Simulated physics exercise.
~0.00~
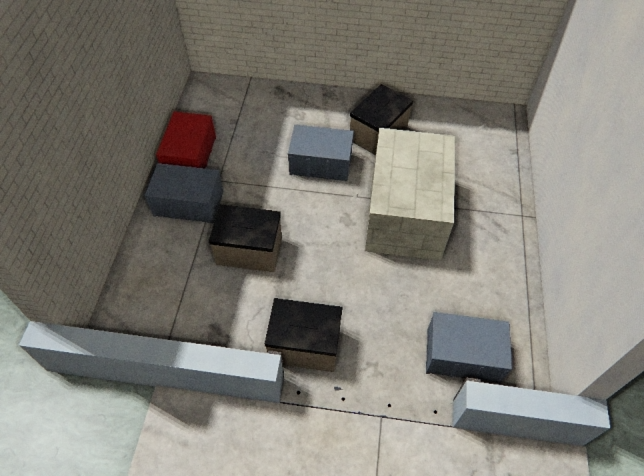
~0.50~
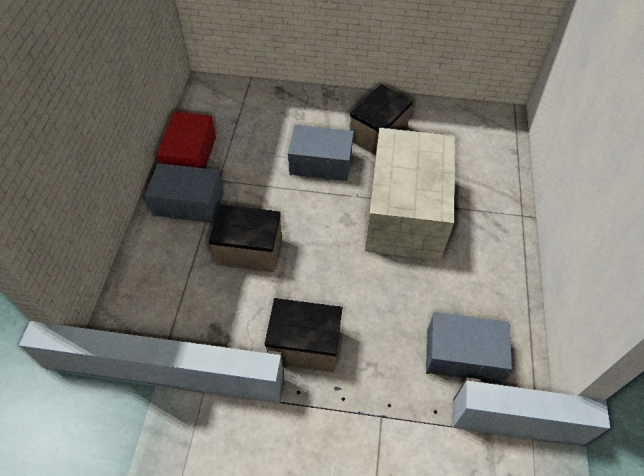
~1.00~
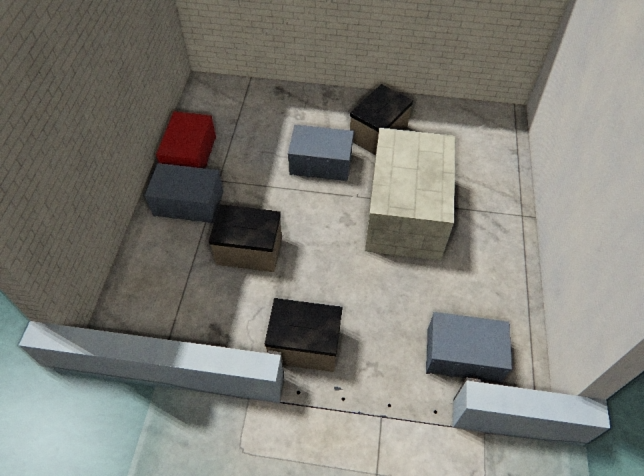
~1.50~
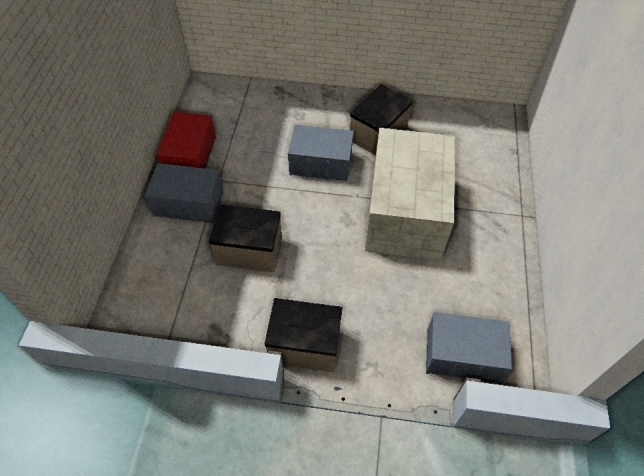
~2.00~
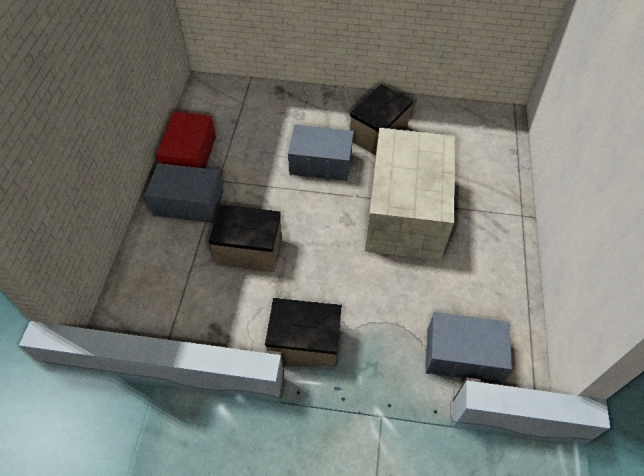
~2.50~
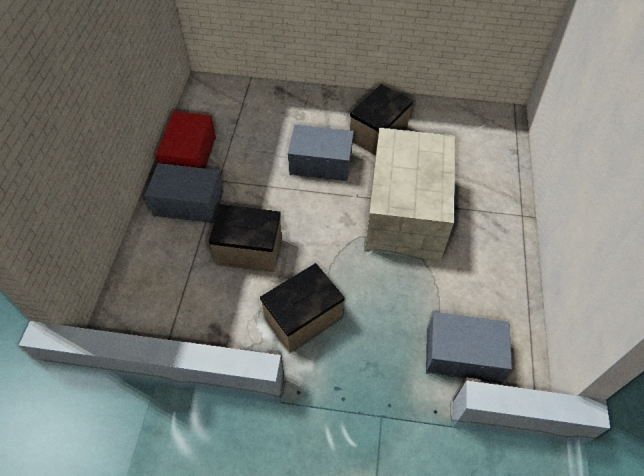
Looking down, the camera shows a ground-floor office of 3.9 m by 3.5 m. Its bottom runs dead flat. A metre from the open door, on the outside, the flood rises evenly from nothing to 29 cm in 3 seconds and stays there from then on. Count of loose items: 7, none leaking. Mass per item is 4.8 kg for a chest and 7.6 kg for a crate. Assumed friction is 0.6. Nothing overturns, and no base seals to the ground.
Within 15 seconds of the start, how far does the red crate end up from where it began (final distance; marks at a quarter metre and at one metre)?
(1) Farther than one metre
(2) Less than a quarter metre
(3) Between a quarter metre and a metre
The answer is 1.
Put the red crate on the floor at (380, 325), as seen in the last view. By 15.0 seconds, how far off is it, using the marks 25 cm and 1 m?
Outcome - it ends up well away.
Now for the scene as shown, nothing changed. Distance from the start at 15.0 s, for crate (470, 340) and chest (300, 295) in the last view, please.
Shifts: 20 cm / 100 cm.
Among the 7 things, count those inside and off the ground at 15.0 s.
My tally comes to 7.
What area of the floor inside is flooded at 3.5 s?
My estimate is roughly 5.5 m2.
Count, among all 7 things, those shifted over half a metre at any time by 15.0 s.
That comes to 7.
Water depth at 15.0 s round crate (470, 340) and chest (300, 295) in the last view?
Depths: Near 24 cm, then near 24 cm.
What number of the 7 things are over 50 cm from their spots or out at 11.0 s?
By that time the total stands at 5.
After 3.5 s the red crate is near (185, 135), 0.0 m from its start, aground; 0 afloat.
After 6.8 s the red crate is near (170, 163), 0.5 m from its start, afloat; 7 afloat.
After 11.0 s the red crate is near (245, 301), 2.0 m from its start, afloat; 7 afloat.
After 15.0 s the red crate is near (227, 309), 2.1 m from its start, afloat; 7 afloat.
